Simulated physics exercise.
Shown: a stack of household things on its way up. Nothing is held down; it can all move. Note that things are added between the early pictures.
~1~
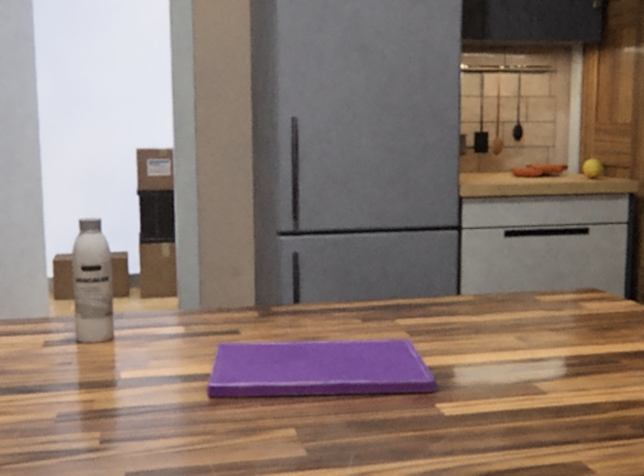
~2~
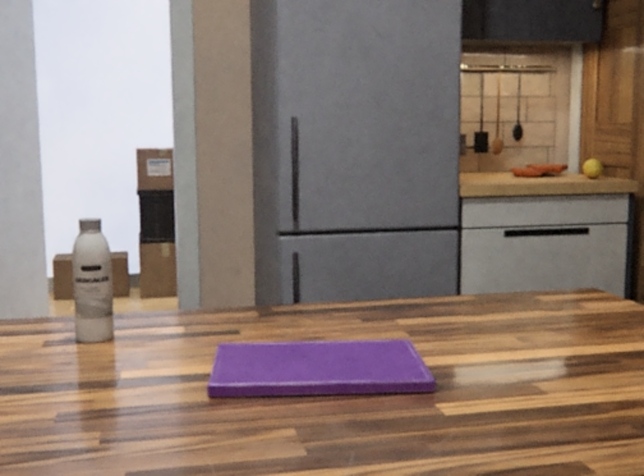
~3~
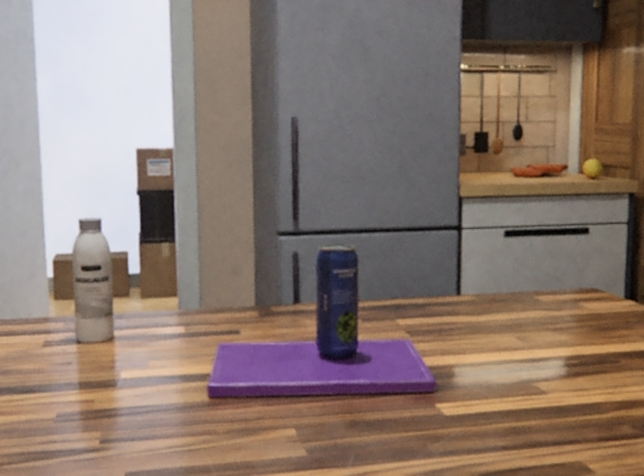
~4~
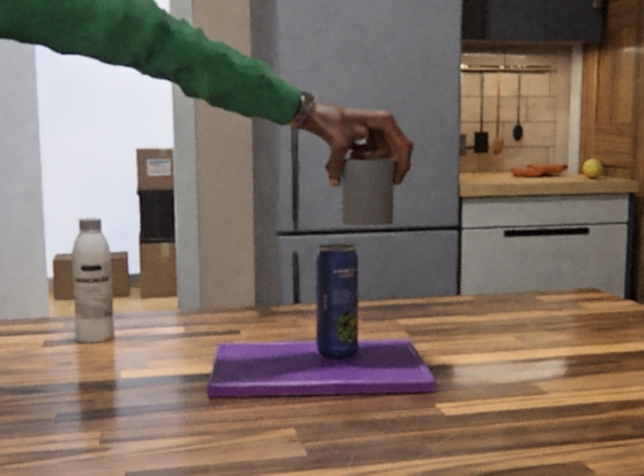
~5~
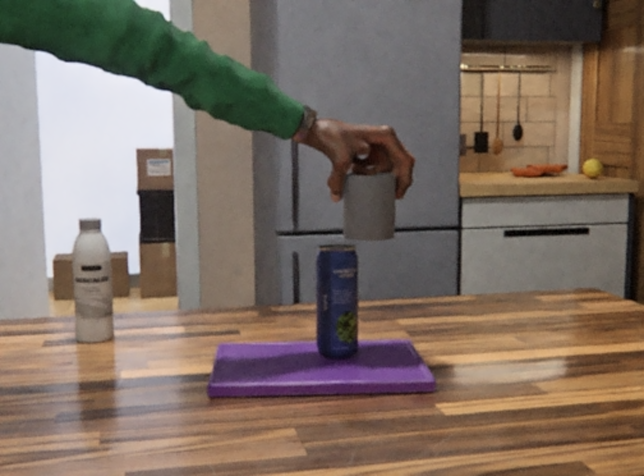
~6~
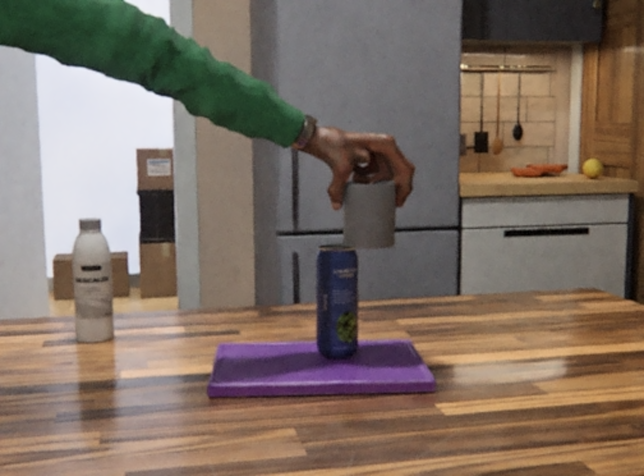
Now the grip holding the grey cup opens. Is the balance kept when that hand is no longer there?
No, pretty sure the pile is unstable there.
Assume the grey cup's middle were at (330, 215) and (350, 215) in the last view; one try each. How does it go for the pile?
First attempt - it does not fall; second attempt - it does not fall.
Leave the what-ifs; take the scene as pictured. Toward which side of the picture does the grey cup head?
It goes rightward.
Then, 0.30 s later than the last frame, grey cup now fallen.
Then, 0.40 s later than the last frame, things are still on the move.
Then, 0.90 s later than the last frame, nothing new.
When it is over, fallen, grey cup; the other 3 as before. End places, in pixels of the last picture, grey cup near (414, 329). The pile loses its balance.
